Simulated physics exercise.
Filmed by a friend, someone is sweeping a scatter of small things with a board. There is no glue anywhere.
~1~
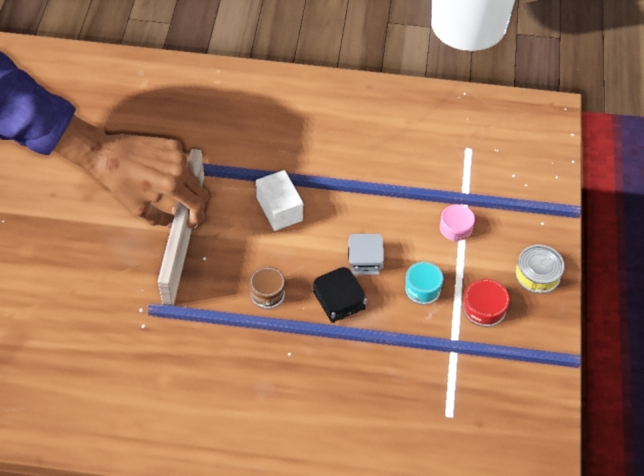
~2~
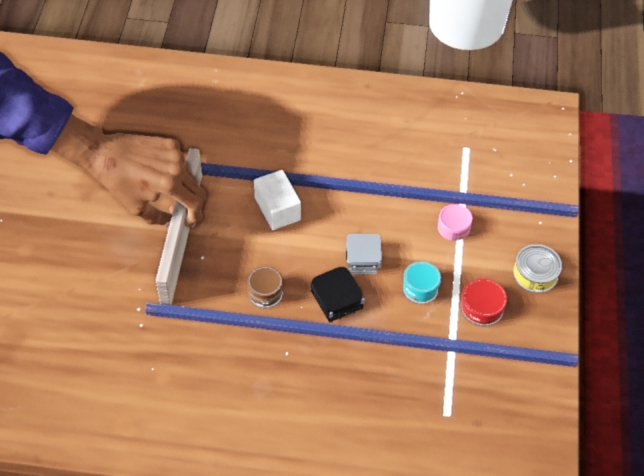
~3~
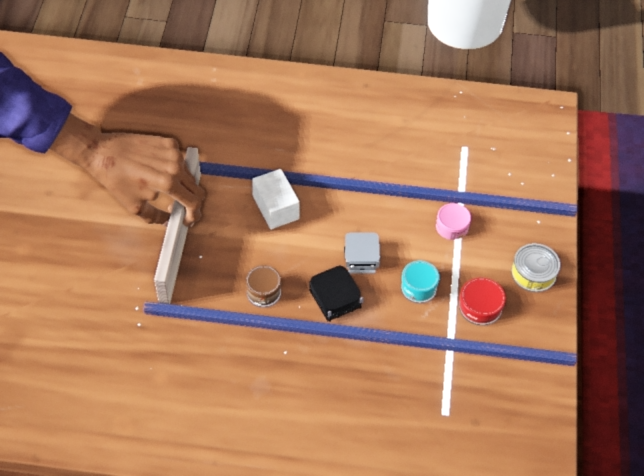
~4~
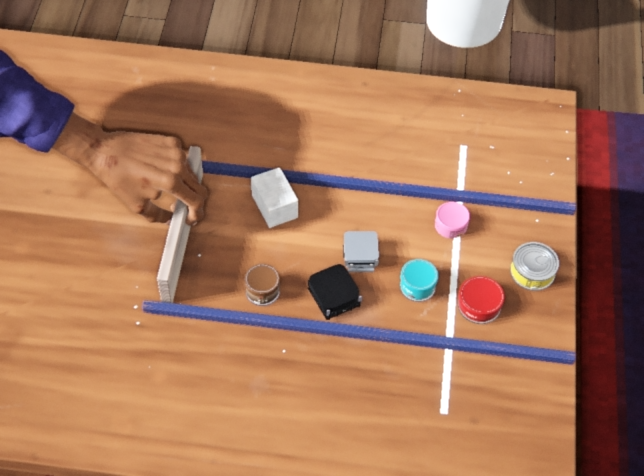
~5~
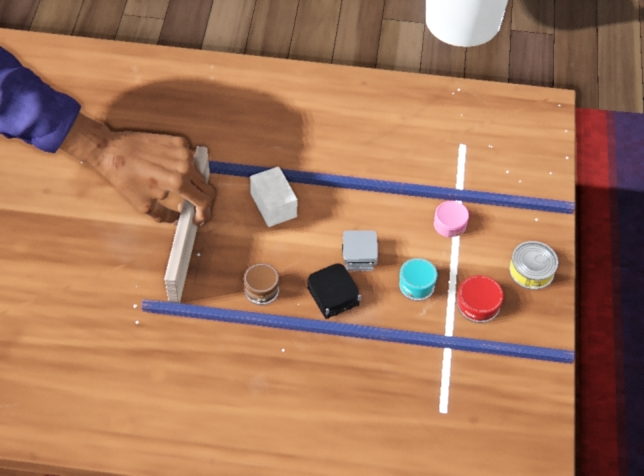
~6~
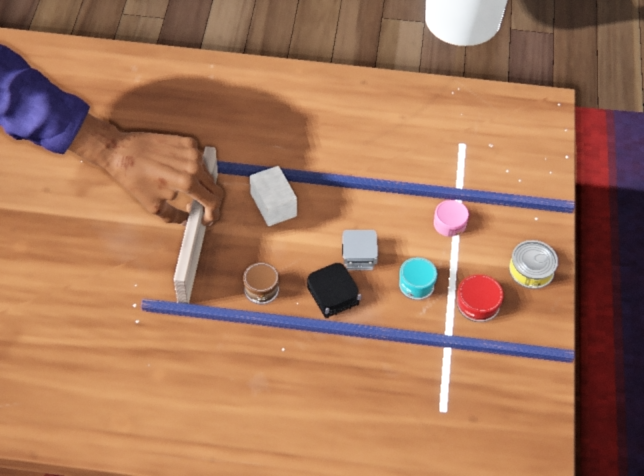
A person in a purple sleeve holds a pale board upright at the left of a wooden table, seen from above. Between two blue strips lie a white block, brown pot, black case, grey case, turquoise tub, pink tub, red tin and yellow tin, with white tape crossing near the right. The board stays nearly still, then slides slightly right without touching anything, as the view drifts very slightly.
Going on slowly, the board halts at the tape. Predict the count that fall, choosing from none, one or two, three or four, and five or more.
There will be no losses over the edge.
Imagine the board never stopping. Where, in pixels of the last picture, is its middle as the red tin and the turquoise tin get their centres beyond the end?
The middle is at (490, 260) when it's the red tin, and at (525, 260) when it's the turquoise tin.
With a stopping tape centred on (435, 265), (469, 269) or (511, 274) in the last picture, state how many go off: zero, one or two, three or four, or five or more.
In order, the falls would come to no fall at all; not one; one or two.
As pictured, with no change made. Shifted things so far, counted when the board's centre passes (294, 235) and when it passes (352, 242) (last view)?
So far 3, and 5 at the second.
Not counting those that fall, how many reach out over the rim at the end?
The total here is 0.
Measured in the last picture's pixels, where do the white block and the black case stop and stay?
You'll see the white block at (473, 224), with the black case at (494, 300).
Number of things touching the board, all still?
Number: 3.
Early on, none off yet; yellow tin at rest near (533, 264); red tin at rest near (480, 299); pink tub at rest near (451, 219).
A while later, none off yet; yellow tin at rest near (533, 264); red tin travelled about its own width near (508, 300); pink tub travelled a little near (467, 220).
Finally, the number that fall off is zero.
